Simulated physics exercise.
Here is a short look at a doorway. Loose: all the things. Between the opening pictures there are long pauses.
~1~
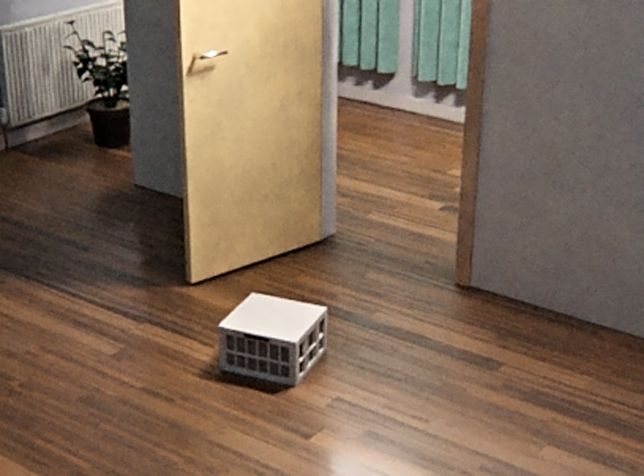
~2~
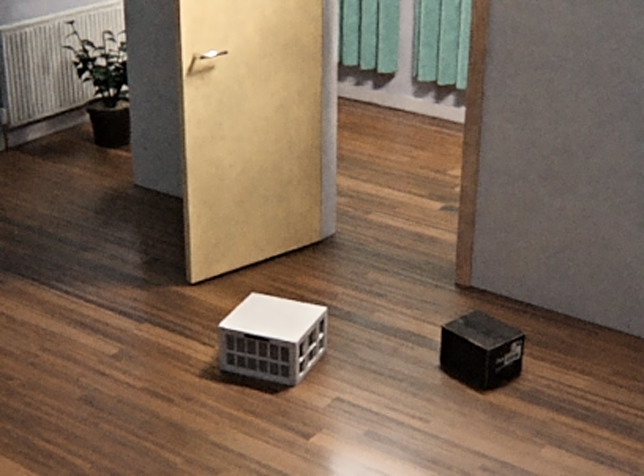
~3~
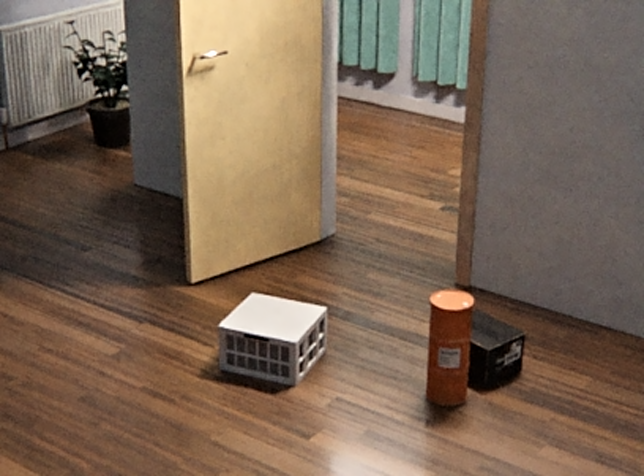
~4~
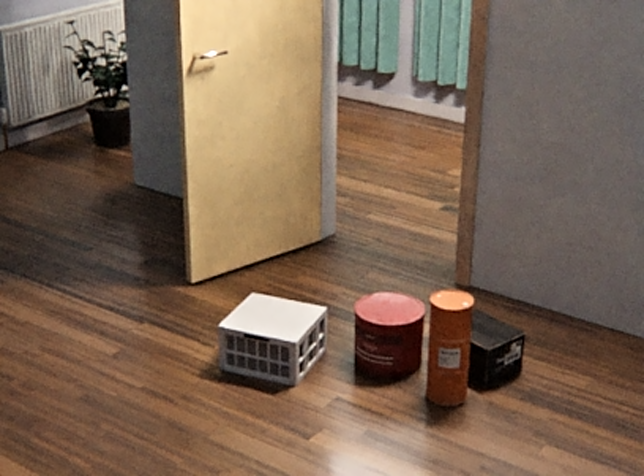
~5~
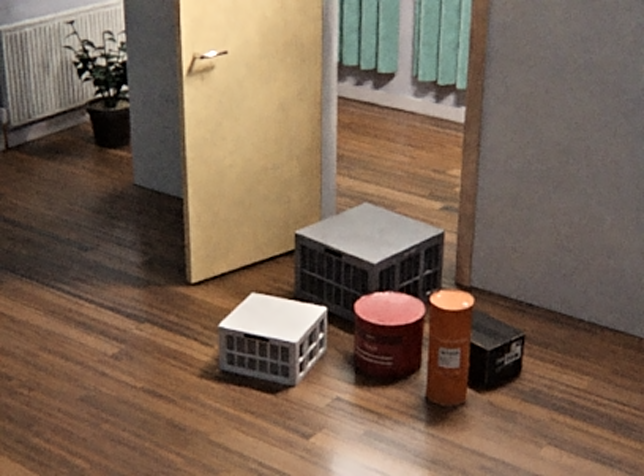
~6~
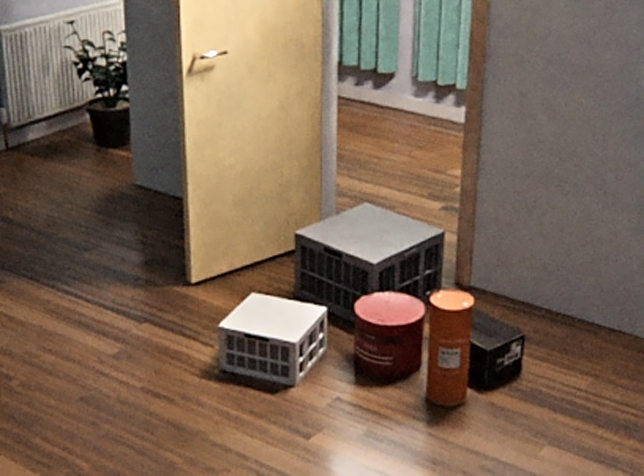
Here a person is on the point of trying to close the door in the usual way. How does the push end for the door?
The gap remains.
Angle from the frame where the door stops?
Around 65 degrees.
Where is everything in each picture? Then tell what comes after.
In the first picture, door wide open and still; white crate (274, 338).
In the second picture, door wide open and still; black parcel (482, 348).
In the third picture, door wide open and still; white crate (274, 338); orange canister (449, 348).
In the fourth picture, door wide open and still; red pail (389, 335); black parcel (482, 348).
In the fifth picture, door wide open and still; white crate (274, 338); orange canister (449, 348).
In the sixth picture, door wide open and still; grey chest (369, 264); red pail (389, 335).
Then, 0.60 s past the last view, door at 91°.
Then, 1.00 s past the last view, door at 76°.
Finally, door at 66°; all 5 still in place. Final places as the last picture's camera would see them, grey chest near (370, 264).
